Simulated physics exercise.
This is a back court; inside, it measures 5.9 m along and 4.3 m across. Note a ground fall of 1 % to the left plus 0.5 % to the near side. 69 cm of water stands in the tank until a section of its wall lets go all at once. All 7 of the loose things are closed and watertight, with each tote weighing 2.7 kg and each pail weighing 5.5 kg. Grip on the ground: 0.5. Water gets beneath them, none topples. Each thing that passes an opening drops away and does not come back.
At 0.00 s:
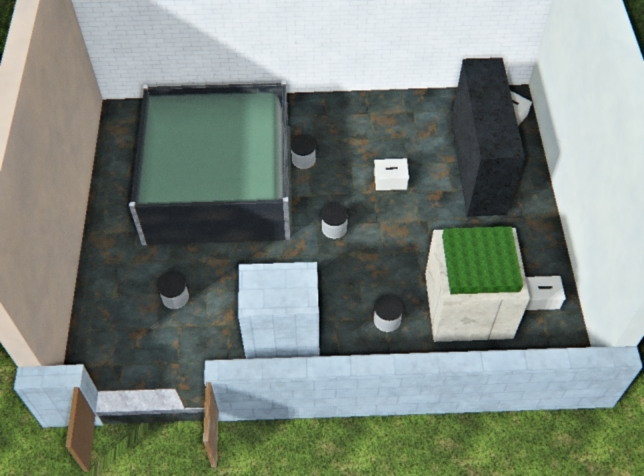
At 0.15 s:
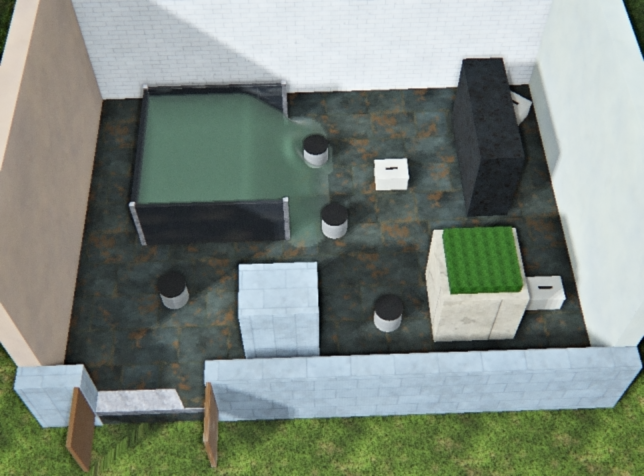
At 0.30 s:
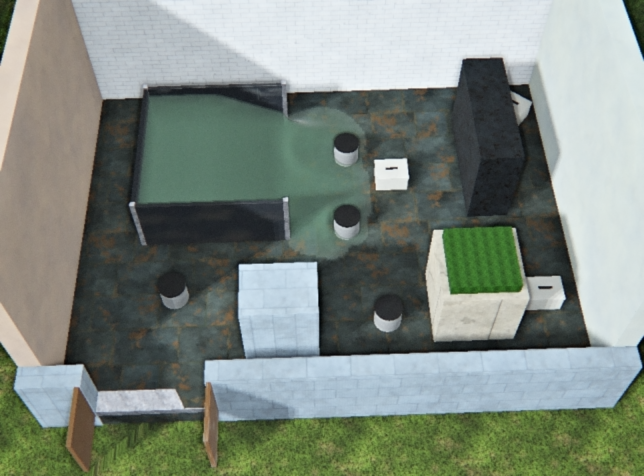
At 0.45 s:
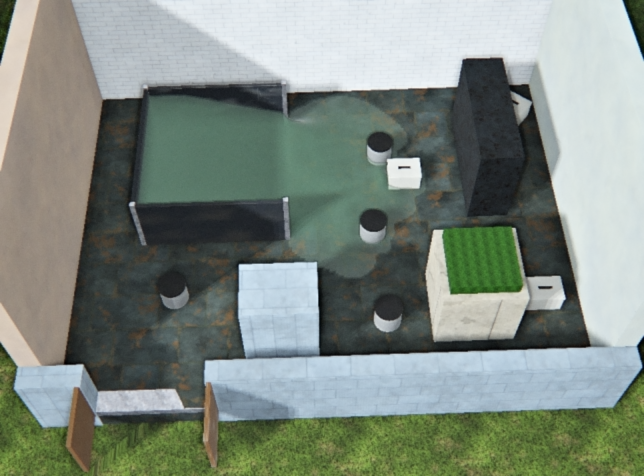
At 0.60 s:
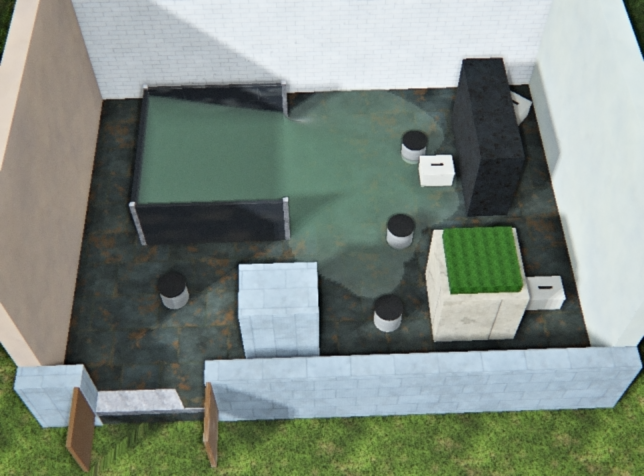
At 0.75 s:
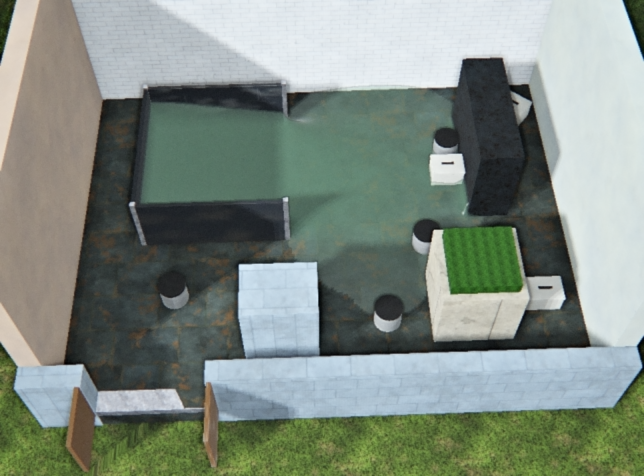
Greenish water spreads rightward from a dark-walled tank at the left of a walled court, seen from high above by a still camera. Four dark-topped pails, white boxes, a pale blue block, a tall black block and a cream cabinet with a green top stand on the dark floor. As the water widens, two pails slide right, then a white box shifts toward the black block.
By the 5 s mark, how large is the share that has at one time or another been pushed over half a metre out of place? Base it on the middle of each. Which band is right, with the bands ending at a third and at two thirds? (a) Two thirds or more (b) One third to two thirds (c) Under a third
Answer: A.
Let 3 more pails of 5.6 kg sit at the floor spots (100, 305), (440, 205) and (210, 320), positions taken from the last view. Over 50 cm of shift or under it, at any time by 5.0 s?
Well, in turn they are below that, above that and below that.
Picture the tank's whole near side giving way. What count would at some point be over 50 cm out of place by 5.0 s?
Count: 4.
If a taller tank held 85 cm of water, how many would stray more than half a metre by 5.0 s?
Then 6 of them.
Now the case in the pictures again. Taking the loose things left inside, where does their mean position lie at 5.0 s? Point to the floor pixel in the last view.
Around (434, 276).
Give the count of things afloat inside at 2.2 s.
2 of them.
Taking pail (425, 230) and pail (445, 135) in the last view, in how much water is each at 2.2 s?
First roughly 9 cm, second roughly 33 cm.
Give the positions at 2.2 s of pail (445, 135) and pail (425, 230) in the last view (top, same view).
About (438, 67) for the first and (555, 305) for the second.
After 1.1 s 3 of 7 are over 50 cm from their spots; 2 afloat.
After 2.2 s 5 of 7 are over 50 cm from their spots; 2 afloat.
After 3.5 s 6 of 7 are over 50 cm from their spots; 6 afloat.
After 5.0 s 6 of 7 are over 50 cm from their spots, and 6 have been at some point; 6 afloat.
